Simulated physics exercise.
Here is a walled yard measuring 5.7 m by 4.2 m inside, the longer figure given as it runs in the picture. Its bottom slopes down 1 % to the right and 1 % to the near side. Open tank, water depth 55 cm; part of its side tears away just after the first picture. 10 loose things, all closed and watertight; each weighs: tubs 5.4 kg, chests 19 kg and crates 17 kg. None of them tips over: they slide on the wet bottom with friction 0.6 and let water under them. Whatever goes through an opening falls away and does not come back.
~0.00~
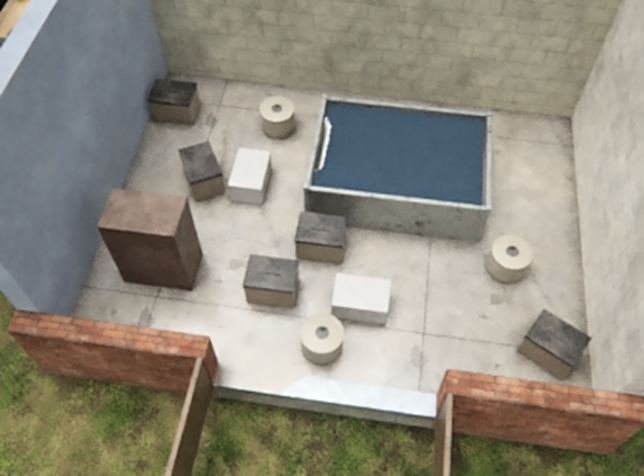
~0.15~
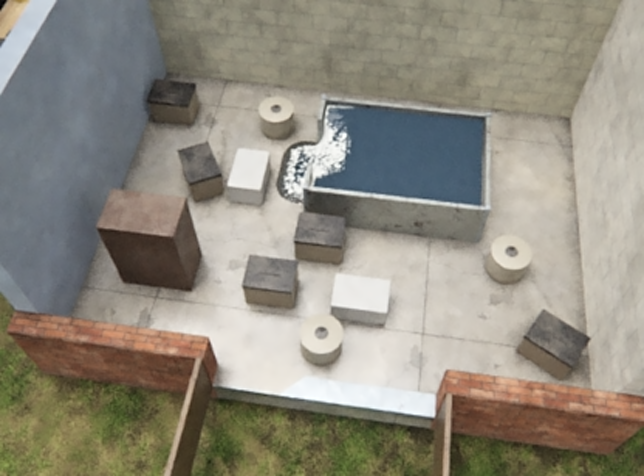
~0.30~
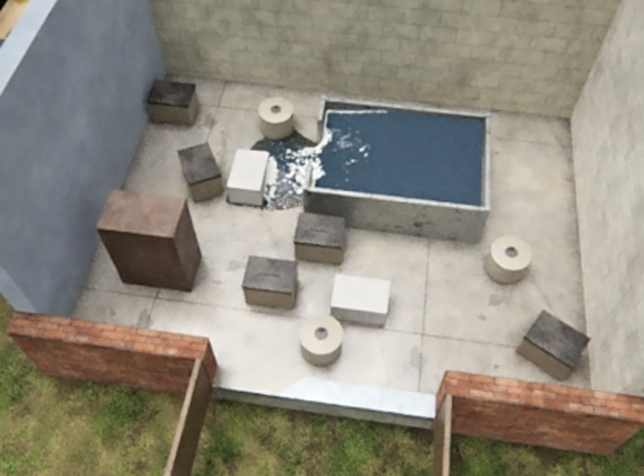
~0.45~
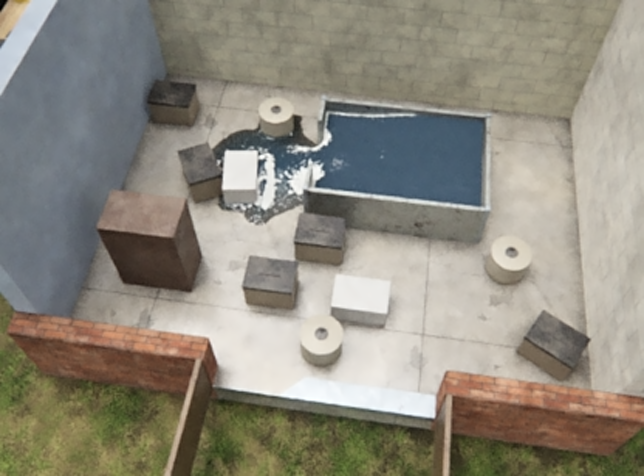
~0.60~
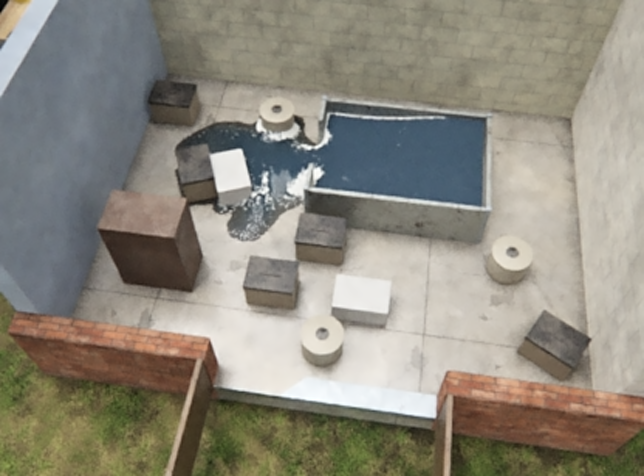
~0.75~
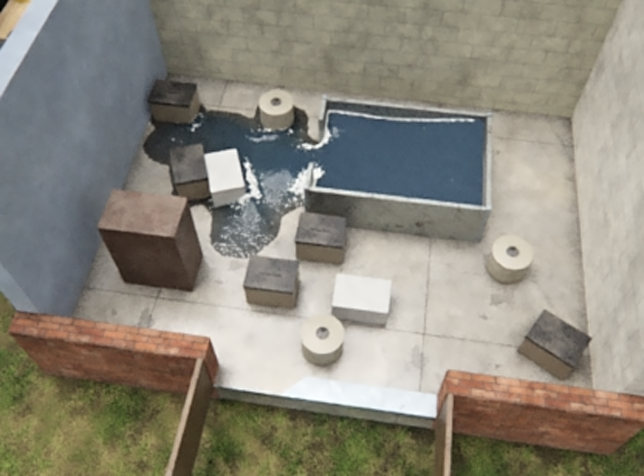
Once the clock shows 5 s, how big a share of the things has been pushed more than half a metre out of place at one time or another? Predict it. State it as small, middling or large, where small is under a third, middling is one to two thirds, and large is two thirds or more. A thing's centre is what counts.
Middling.
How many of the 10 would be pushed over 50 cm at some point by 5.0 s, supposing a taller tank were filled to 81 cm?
Under that setup the answer is 6.
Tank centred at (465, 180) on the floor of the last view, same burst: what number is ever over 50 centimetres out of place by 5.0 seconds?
Then 4.
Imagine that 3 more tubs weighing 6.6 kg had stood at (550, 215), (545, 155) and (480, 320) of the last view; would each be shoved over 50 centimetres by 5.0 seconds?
Order as given: Stays inside it, stays inside it, stays inside it.
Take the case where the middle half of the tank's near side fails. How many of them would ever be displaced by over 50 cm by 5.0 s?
Count: 3.
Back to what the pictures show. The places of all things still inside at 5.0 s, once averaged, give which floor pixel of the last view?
Near (338, 250).
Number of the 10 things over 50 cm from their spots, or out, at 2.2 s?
It comes to 3.
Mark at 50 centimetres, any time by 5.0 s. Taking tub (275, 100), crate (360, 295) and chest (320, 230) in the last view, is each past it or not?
In order: Farther, not as far and not as far.
After 1.1 s 1 of 10 are over 50 cm from their spots; 0 afloat.
After 2.2 s 3 of 10 are over 50 cm from their spots; 3 afloat.
After 3.5 s 4 of 10 are over 50 cm from their spots; 2 afloat.
After 5.0 s 4 of 10 are over 50 cm from their spots, and 4 have been at some point; 3 afloat.
